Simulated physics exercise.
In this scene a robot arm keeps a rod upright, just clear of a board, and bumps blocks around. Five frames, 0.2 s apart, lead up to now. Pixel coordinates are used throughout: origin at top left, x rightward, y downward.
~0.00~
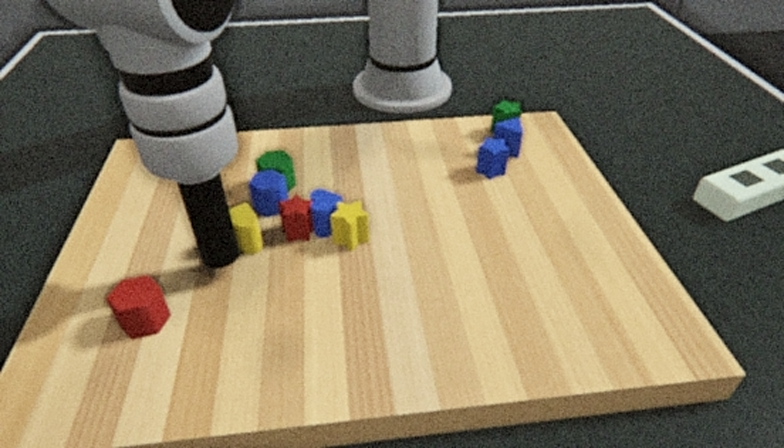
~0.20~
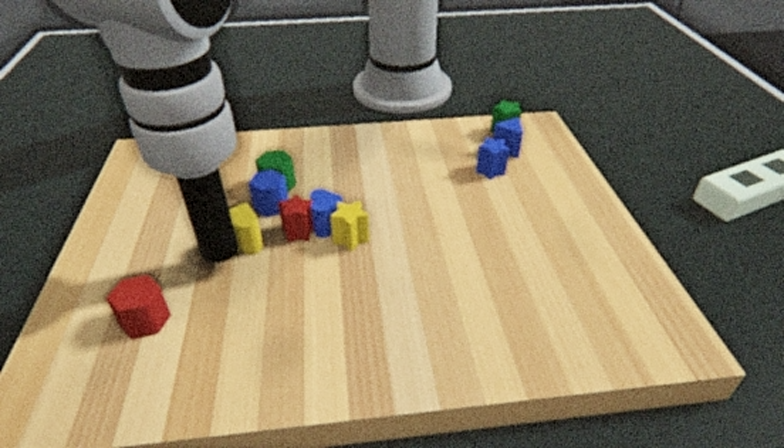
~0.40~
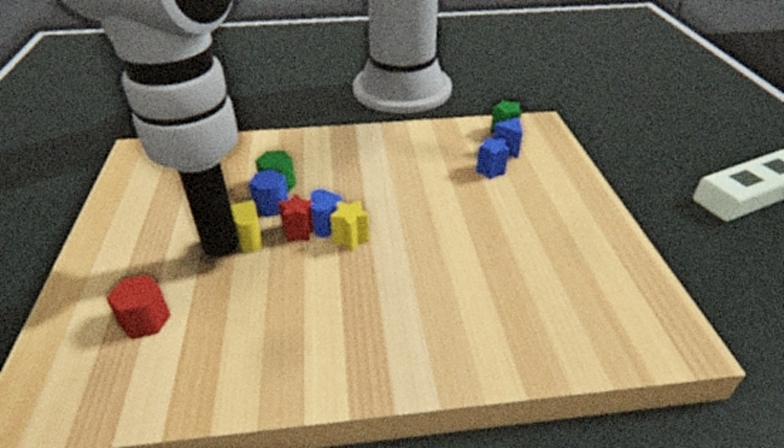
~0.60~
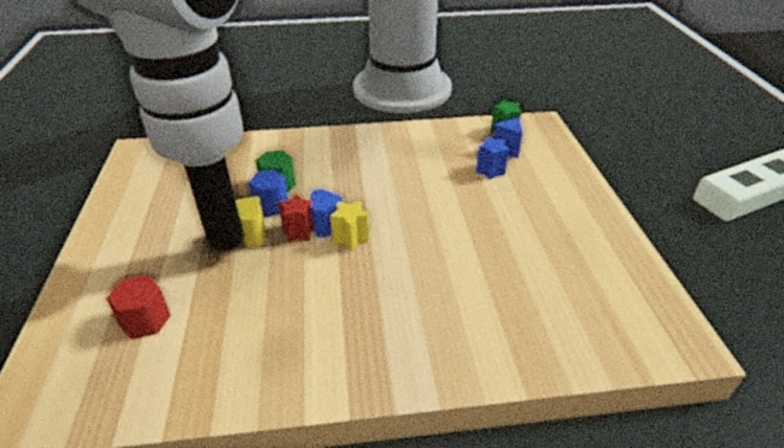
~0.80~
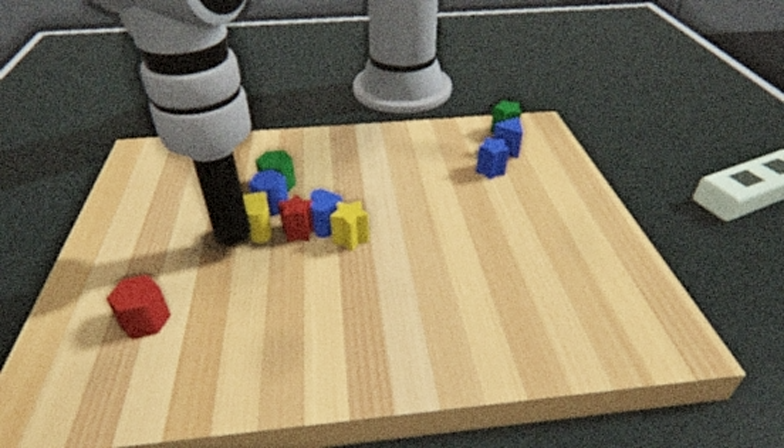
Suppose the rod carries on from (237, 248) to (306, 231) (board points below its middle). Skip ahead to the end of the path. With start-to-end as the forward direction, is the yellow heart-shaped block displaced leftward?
Yes, it checks out.
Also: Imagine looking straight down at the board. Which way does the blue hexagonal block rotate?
Prediction: Counterclockwise.
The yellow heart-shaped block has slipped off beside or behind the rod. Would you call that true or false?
That is true.
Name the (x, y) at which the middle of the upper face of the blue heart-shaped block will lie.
It should be at about (351, 194).
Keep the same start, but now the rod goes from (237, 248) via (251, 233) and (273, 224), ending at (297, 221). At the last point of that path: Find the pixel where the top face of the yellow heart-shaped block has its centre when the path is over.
It comes to (314, 180).
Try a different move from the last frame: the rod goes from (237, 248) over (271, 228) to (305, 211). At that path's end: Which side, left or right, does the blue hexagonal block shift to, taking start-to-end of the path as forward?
Shifts left.
The first path, step by step. Halfway along, rod (269, 225); yellow heart-shaped block (277, 193), turned 20° anticlockwise; blue hexagonal block (268, 176), turned 15° anticlockwise; red star (305, 200), turned 40° clockwise; blue heart-shaped block (333, 199), turned 15° anticlockwise; yellow star (353, 211), turned 15° clockwise.
At the end, rod (304, 217); yellow heart-shaped block (292, 187), turned 55° anticlockwise; blue hexagonal block (268, 175), turned 30° anticlockwise; red star (326, 191), turned 50° clockwise; blue heart-shaped block (351, 194); yellow star (360, 211), turned 45° clockwise.
